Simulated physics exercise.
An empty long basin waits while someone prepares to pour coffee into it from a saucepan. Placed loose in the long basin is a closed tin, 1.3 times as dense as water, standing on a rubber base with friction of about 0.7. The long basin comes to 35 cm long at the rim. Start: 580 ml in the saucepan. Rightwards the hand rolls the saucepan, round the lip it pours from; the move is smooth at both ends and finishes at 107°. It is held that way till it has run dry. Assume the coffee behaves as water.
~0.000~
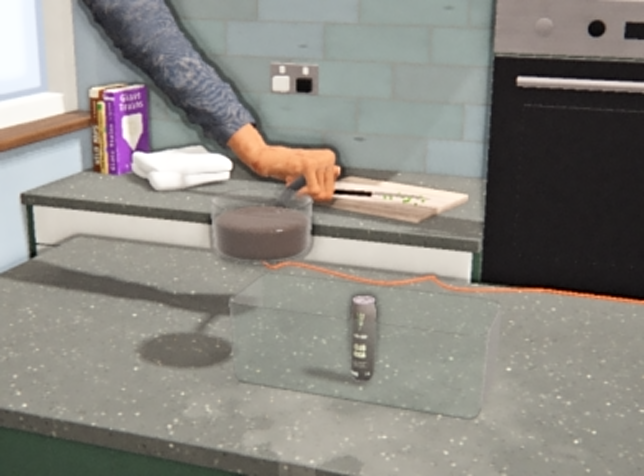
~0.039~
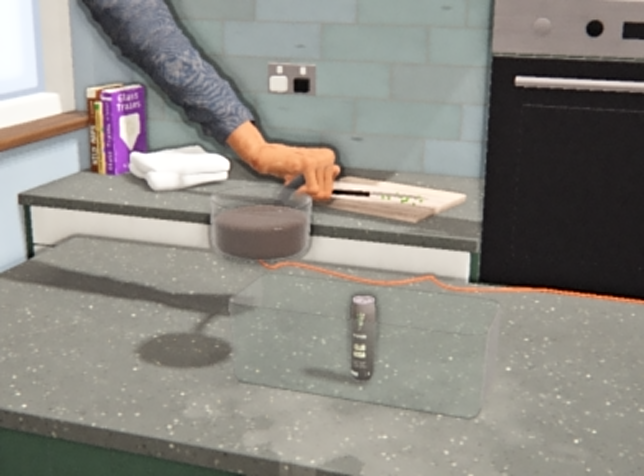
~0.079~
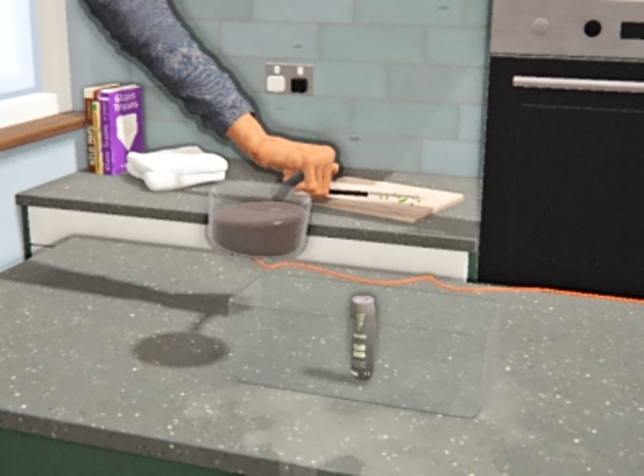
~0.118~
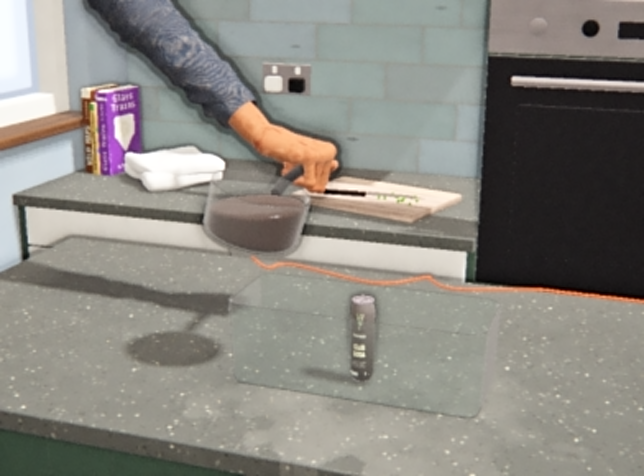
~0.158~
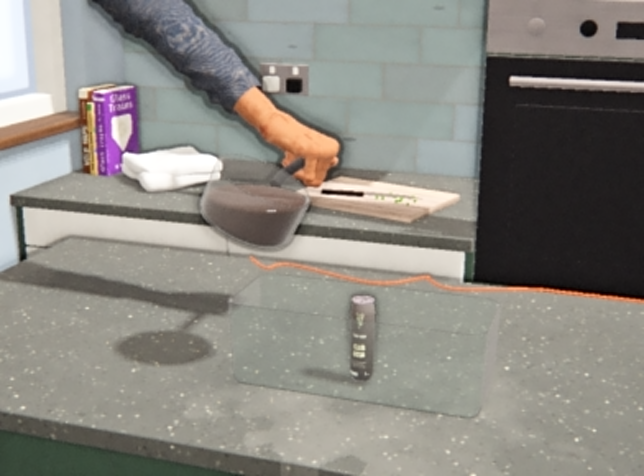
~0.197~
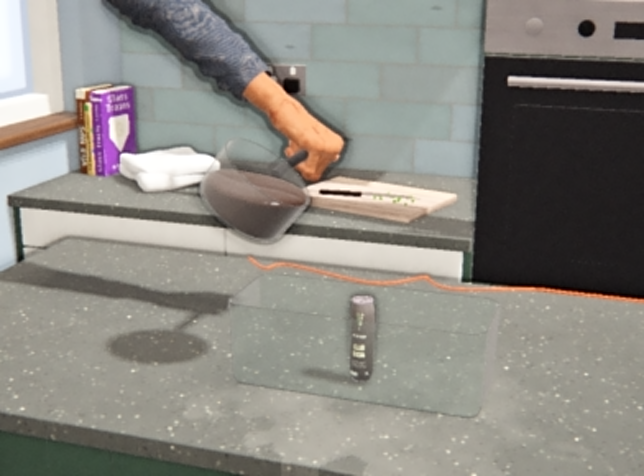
A hand holding a saucepan of dark liquid rolls it rightwards, slowly at first and then more steeply, above a kitchen counter where a small closed tin stands inside a clear, long basin.
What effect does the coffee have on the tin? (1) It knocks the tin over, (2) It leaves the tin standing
It leaves the tin standing (2).
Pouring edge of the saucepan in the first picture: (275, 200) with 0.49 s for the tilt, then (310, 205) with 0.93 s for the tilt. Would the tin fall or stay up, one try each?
Trial 1 - tin tips; trial 2 - tin stays standing.
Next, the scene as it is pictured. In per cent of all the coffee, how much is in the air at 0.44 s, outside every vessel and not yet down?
Some 54 % is the figure.
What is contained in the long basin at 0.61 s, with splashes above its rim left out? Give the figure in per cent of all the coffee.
Reading: Approx. 78 %.
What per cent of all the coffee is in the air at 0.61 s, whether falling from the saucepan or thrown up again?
Estimated airborne part: Roughly 18 per cent.
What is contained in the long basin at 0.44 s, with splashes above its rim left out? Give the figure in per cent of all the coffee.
Roughly 3 percent.
Then, 0.44 s in, the tilt is 104° and 44 per cent is still to pour; the tin stands where it began.
Then, 0.61 s in, the tilt is 107° and 4 per cent is still to pour; the tin stands where it began.
Then, 0.79 s in, the tilt is 107° and 0 per cent is still to pour; the tin stands where it began.
Then, 0.99 s in, the tilt is 107° and 0 per cent is still to pour; the tin stands where it began.
Finally, the tin stands where it began.
